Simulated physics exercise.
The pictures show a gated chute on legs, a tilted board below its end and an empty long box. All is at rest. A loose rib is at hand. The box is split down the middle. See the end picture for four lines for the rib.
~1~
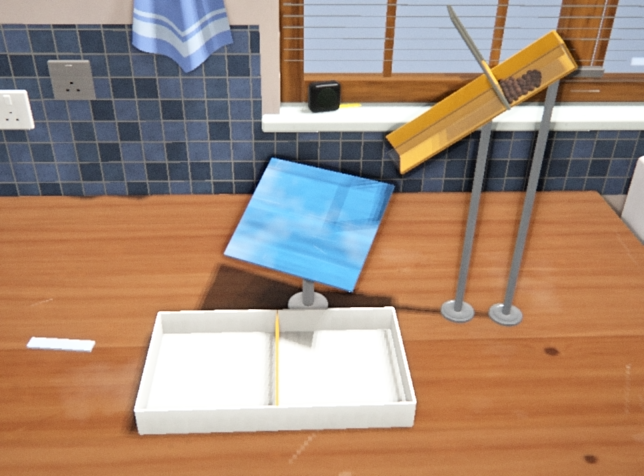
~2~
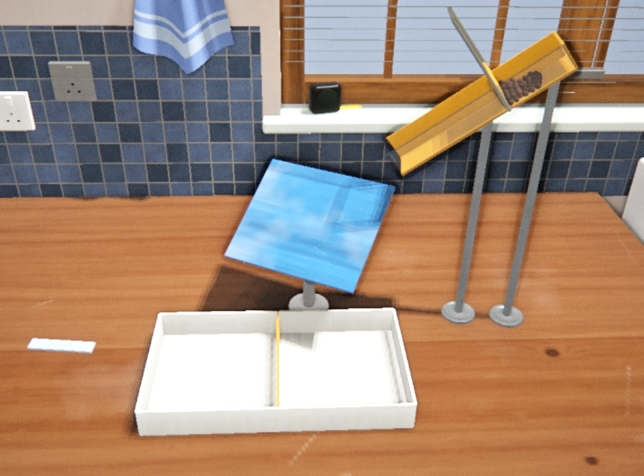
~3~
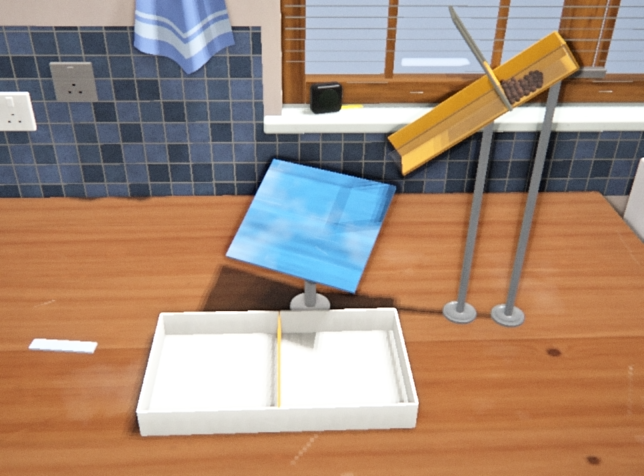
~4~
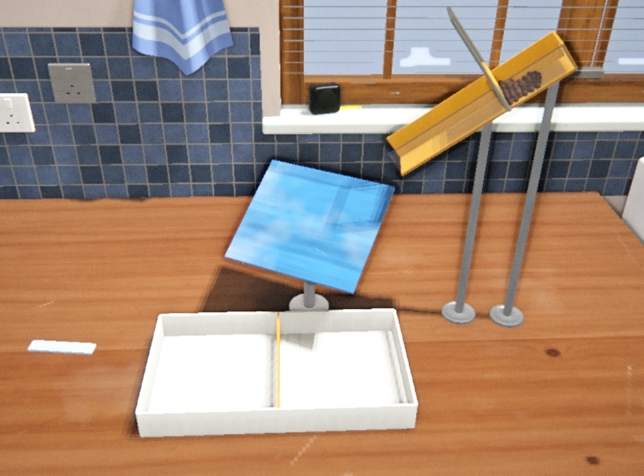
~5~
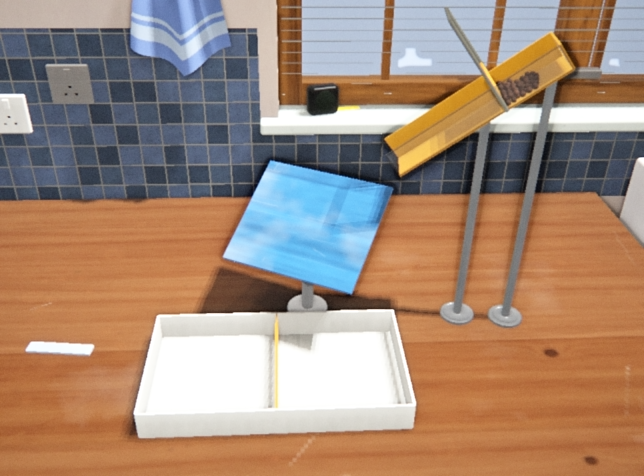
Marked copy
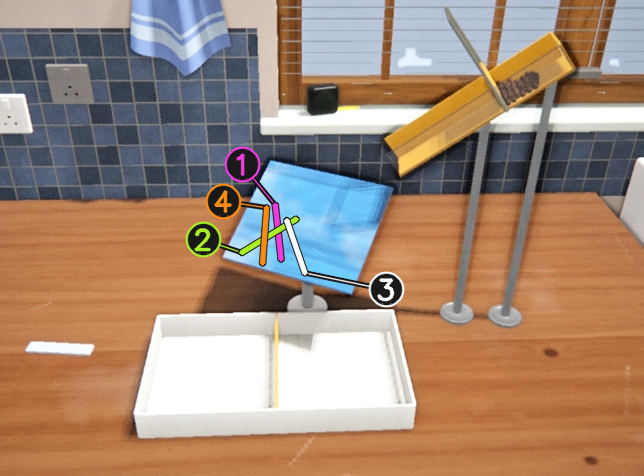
The clip opens on a wooden worktop with dark berries resting behind the gate of a tilted yellow chute on grey legs, above a slanted blue board and an empty white box split by a yellow divider. Nothing on the worktop moves, and the view shifts only very slightly.
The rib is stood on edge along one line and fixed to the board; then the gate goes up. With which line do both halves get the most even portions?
1.
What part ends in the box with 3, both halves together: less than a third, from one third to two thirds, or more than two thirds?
It is more than two thirds.
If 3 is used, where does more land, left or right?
The right half.
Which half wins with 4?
Left.
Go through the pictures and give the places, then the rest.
Load behind the gate at (518, 89), allspice berries; lip of the chute at (401, 165), sloping fairly steeply, in the first picture.
Middle of the board at (310, 221), tilted fairly steeply; middle of its low edge at (286, 273); of its high edge at (332, 172), in the second picture.
Front corners of the box at (138, 412) and (417, 404); front end of its middle wall at (279, 408); gate still shut at (490, 72), in the third picture.
Middle of the load at (518, 90); lip at (402, 166), in the fourth picture.
Middle of the load at (516, 91); lip at (400, 167), in the fifth picture.
On the marked copy, line 1 from (275, 205) to (281, 259); line 2 from (296, 219) to (241, 252); line 3 from (286, 220) to (304, 272); line 4 from (266, 207) to (262, 263).
With 1, of what is caught, about half in the left half, about half in the right.
With 2, of what is caught, nearly all in the left half, a small part in the right.
With 3, of what is caught, a small part in the left half, nearly all in the right.
With 4, of what is caught, nearly all in the left half, a stray few in the right.
